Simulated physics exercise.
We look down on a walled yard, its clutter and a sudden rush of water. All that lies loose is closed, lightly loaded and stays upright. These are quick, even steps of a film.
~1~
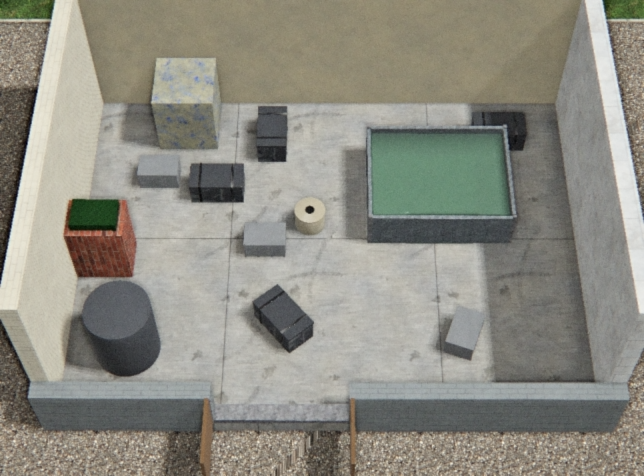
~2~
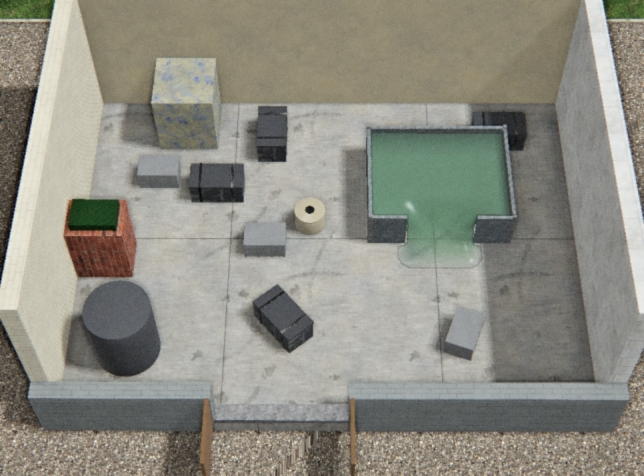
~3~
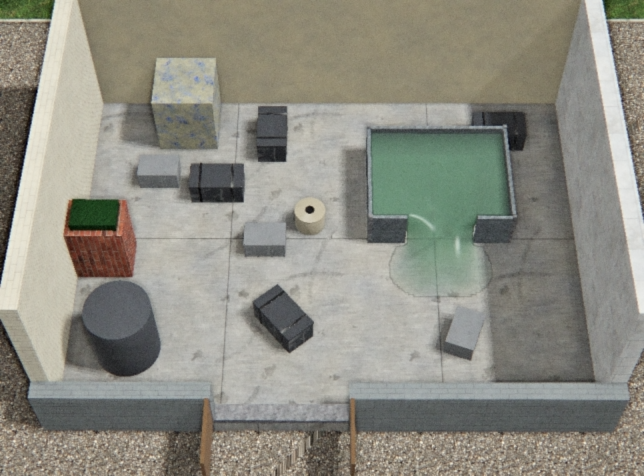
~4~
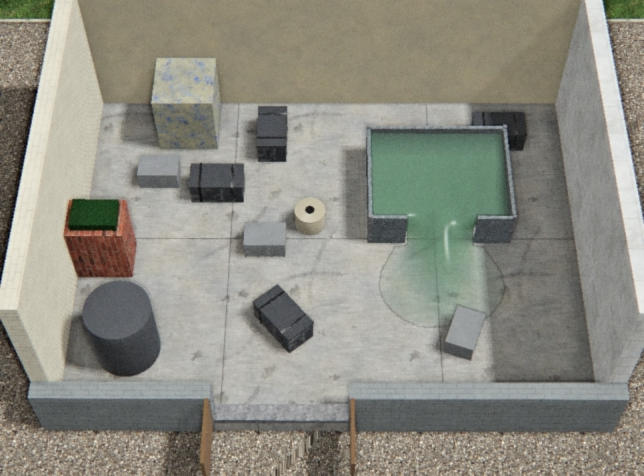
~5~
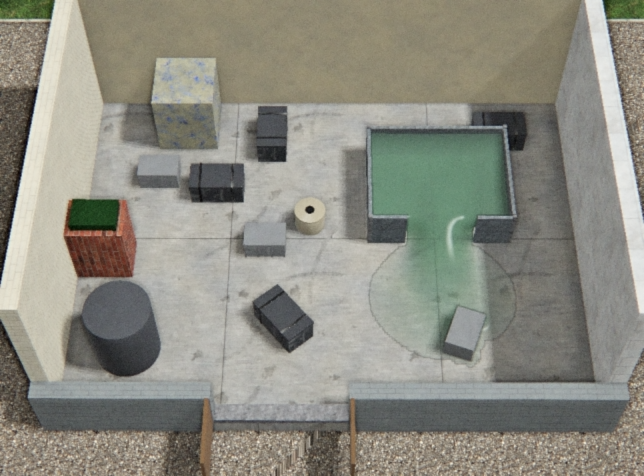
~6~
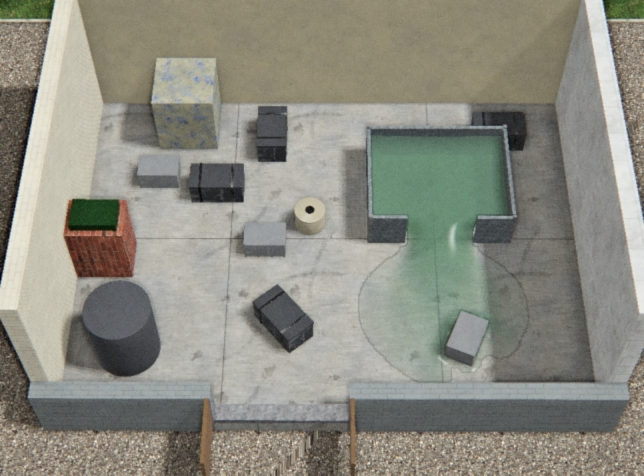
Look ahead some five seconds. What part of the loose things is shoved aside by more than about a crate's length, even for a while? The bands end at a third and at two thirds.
Share: Less than a third.
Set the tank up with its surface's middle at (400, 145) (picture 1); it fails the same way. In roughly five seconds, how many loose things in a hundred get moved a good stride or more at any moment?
About 10 per cent.
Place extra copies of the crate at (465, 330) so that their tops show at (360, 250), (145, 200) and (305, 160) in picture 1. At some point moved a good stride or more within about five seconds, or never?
One after the other: Under that, no, short of that.
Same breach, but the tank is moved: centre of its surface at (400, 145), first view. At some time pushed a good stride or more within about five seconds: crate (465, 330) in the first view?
For that one: Pushed that far.
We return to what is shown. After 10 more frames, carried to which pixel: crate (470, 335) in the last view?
Roughly at (542, 373).
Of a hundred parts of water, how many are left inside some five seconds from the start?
Roughly 90 per cent.
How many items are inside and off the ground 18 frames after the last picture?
The number is 1.
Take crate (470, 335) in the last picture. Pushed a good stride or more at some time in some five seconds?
Verdict: Shifted that much.
A moment on, 1 of 8 are well off their spots; 0 afloat.
Next, 1 of 8 are well off their spots; 1 afloat.
Later, 1 of 8 are well off their spots; 1 afloat.
In the end, 1 of 8 are well off their spots, and 1 have been at some point; 0 afloat.
